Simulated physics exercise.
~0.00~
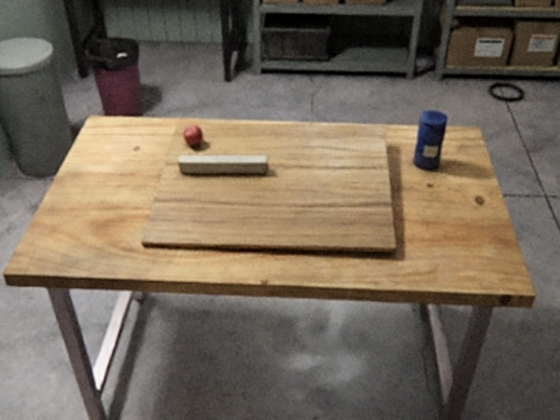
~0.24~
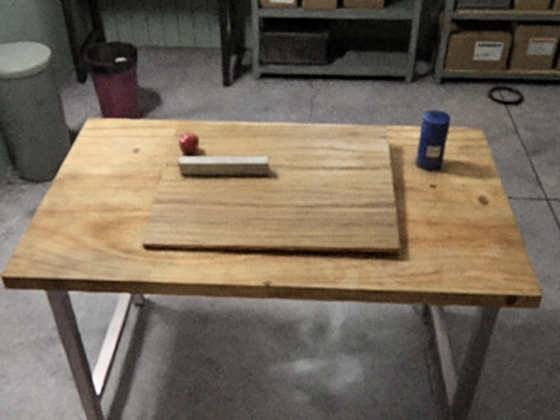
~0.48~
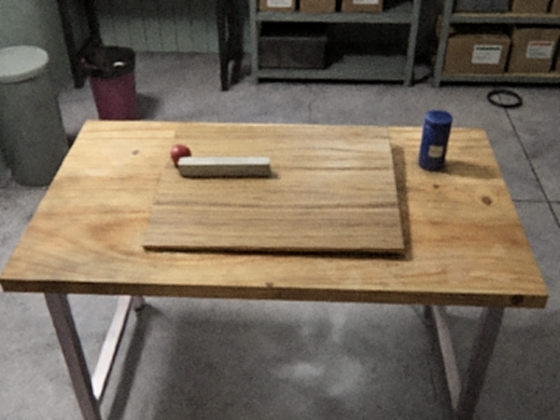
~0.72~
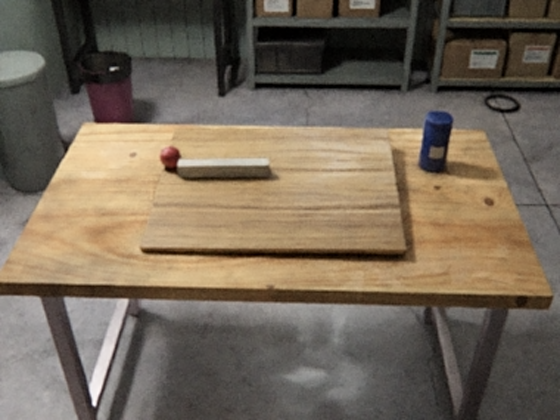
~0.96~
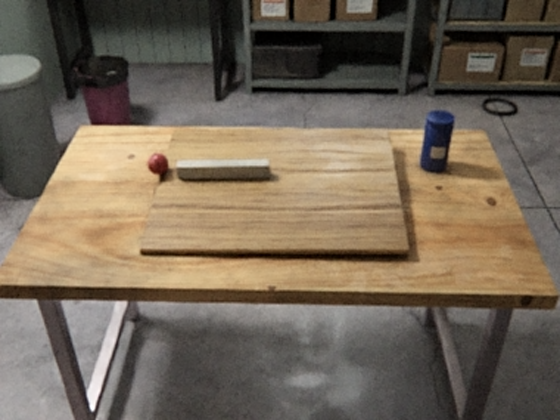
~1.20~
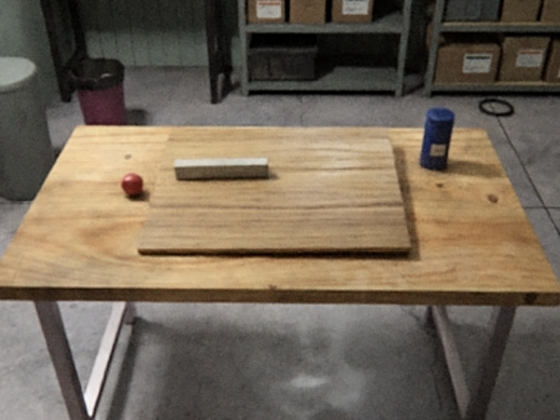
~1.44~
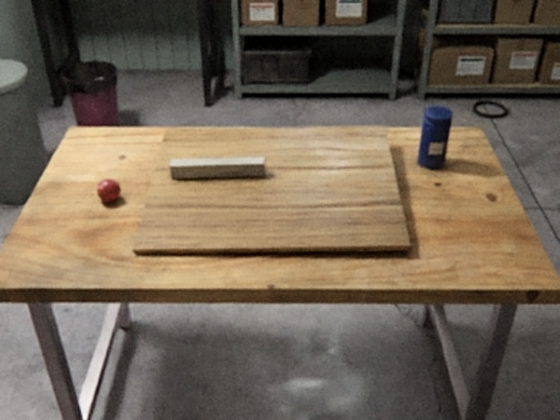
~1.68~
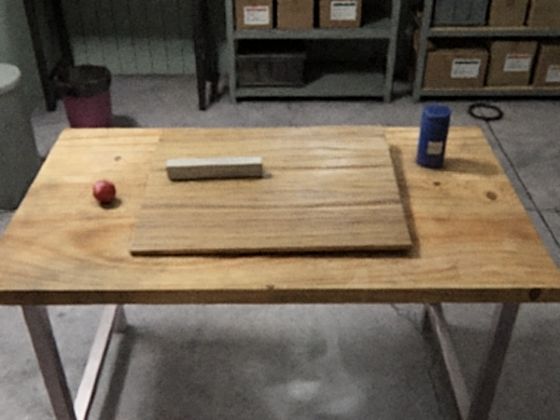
A wooden board with a pale block fixed on it lay on a table beside a blue jar, and a red apple rolled left behind the block, went off the board's left edge and came to rest on the tabletop, while the jar stayed put.
